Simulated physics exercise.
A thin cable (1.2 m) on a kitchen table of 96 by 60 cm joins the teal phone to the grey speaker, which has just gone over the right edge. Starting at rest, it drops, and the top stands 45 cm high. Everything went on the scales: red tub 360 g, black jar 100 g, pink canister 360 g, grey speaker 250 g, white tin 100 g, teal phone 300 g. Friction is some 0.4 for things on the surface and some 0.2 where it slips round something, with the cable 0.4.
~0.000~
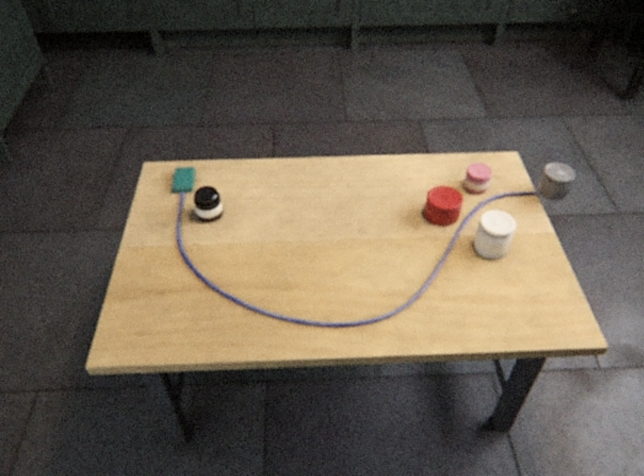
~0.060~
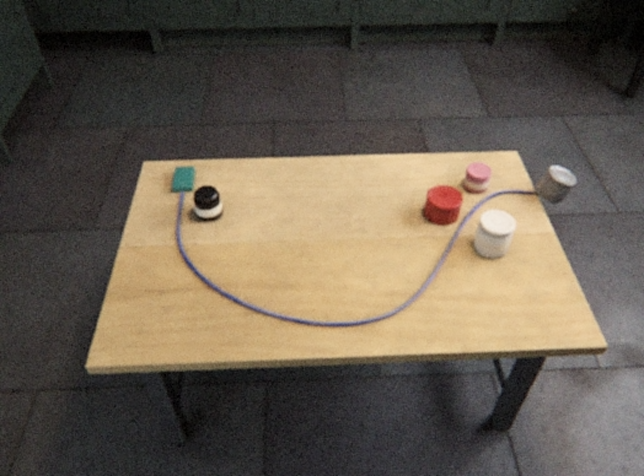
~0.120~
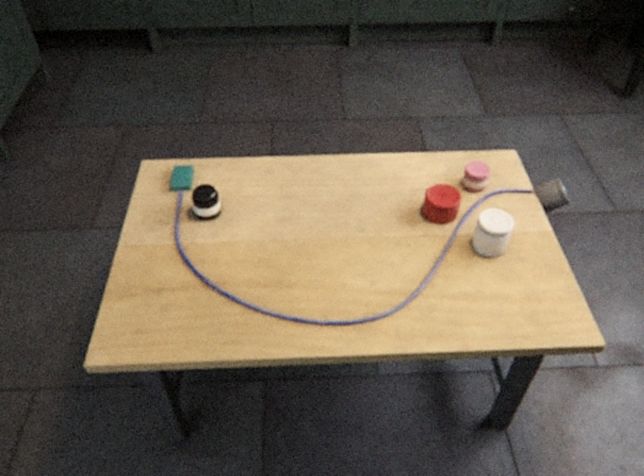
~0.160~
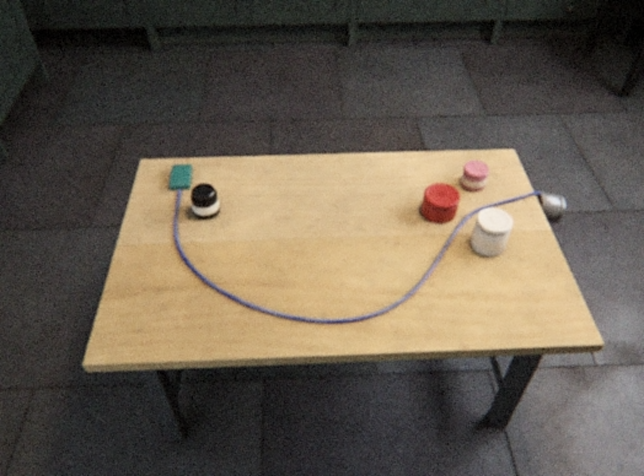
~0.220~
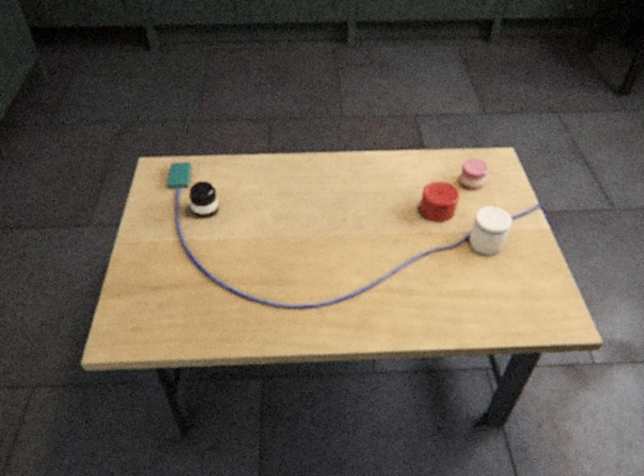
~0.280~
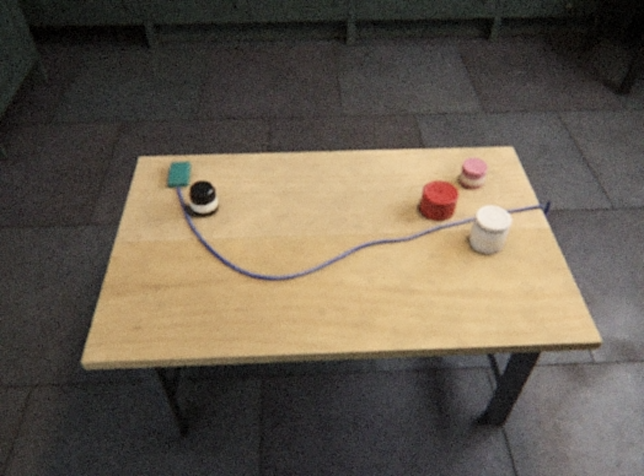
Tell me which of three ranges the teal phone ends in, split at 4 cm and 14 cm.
Ends up near its start.
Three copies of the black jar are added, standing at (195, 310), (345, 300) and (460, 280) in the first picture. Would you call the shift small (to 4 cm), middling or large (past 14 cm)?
Taken in order, they show only a little movement, a lot of movement, and finally only a little movement.
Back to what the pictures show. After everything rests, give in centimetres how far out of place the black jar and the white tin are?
Approx. final shift - black jar: 15 cm; white tin: 0 cm.
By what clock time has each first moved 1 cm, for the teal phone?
Approx. result - teal phone: Not at all.
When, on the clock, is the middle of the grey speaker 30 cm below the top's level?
Roughly 0.32 s.
After 0.5 s, the cable's tail end at (181, 189); black jar 11 cm off its start, grey speaker over the edge.
After 0.7 s, the cable's tail end at (181, 189); black jar 14 cm off its start, grey speaker over the edge.
After 1.0 s, the cable's tail end at (181, 189); black jar 14 cm off its start at (237, 154), grey speaker over the edge.
After 1.2 s, the cable's tail end at (181, 189); black jar 14 cm off its start, grey speaker over the edge.
After 2.4 s, the cable's tail end at (181, 189); teal phone 1 cm off its start at (180, 173), black jar 14 cm off its start at (237, 154), grey speaker over the edge.
